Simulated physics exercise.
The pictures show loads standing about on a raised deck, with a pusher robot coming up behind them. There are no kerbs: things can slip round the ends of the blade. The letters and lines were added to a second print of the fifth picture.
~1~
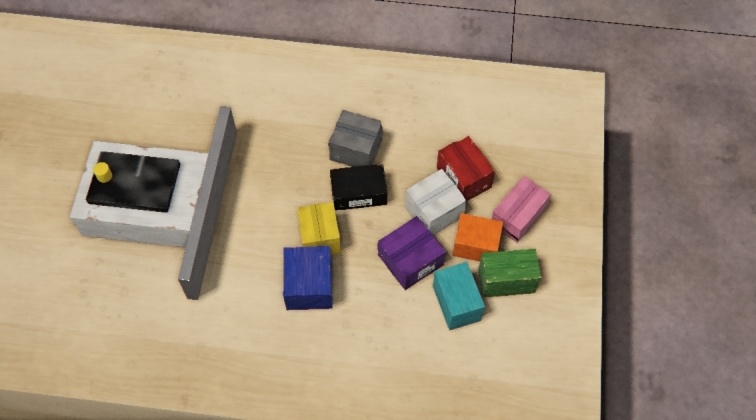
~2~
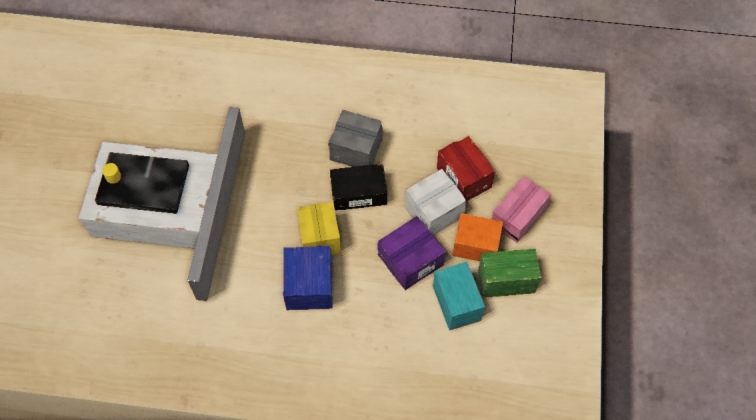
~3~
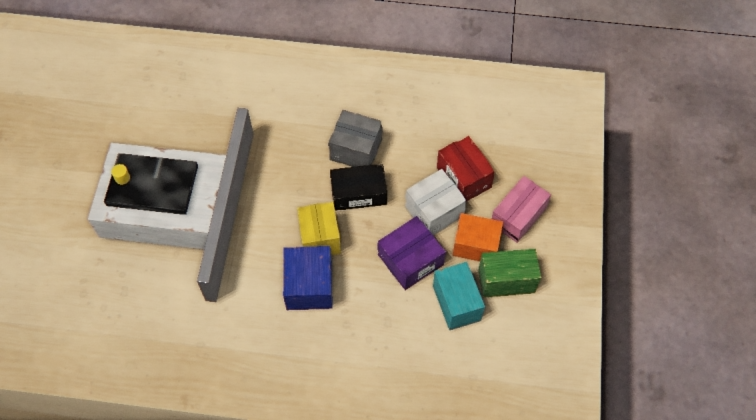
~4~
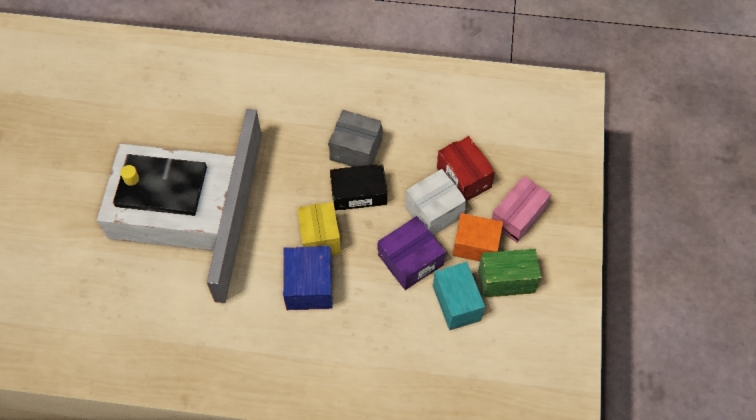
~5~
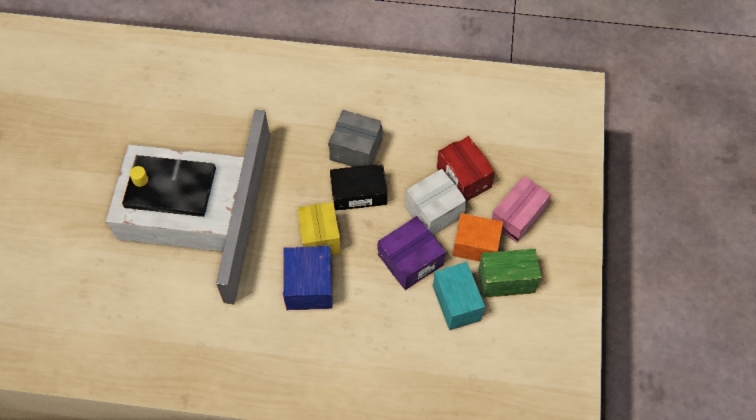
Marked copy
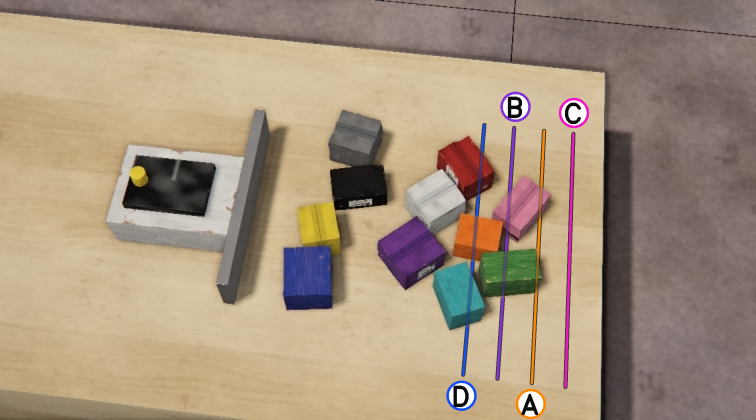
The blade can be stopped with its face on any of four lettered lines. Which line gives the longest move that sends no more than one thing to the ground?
Line D.
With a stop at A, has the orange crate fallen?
Yes.
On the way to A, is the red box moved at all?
By then, yes.
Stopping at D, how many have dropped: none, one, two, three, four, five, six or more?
The count is none.
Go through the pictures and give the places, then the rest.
Robot (140, 182); red box (465, 169); green crate (509, 273), in the first frame.
Robot (149, 182); turquoise crate (458, 296), in the second frame.
Robot (157, 183); black parcel (359, 188), in the third frame.
Robot (167, 184); purple parcel (411, 253), in the fourth frame.
Robot (176, 185); grey parcel (356, 141); orange crate (478, 239); yellow box (319, 230), in the fifth frame.
On the marked copy, A at (538, 248); B at (506, 245); C at (570, 252); D at (475, 241).
Taking D. A third of the way, robot (258, 195); grey parcel (367, 140); blue crate (345, 283).
Two thirds of the way, robot (342, 204); green crate (533, 278); pink box (535, 205).
When it is over, robot (405, 211); green crate (598, 289); pink box (594, 206); none fallen.
As for the rest, A drops seven; B drops three; C drops seven.
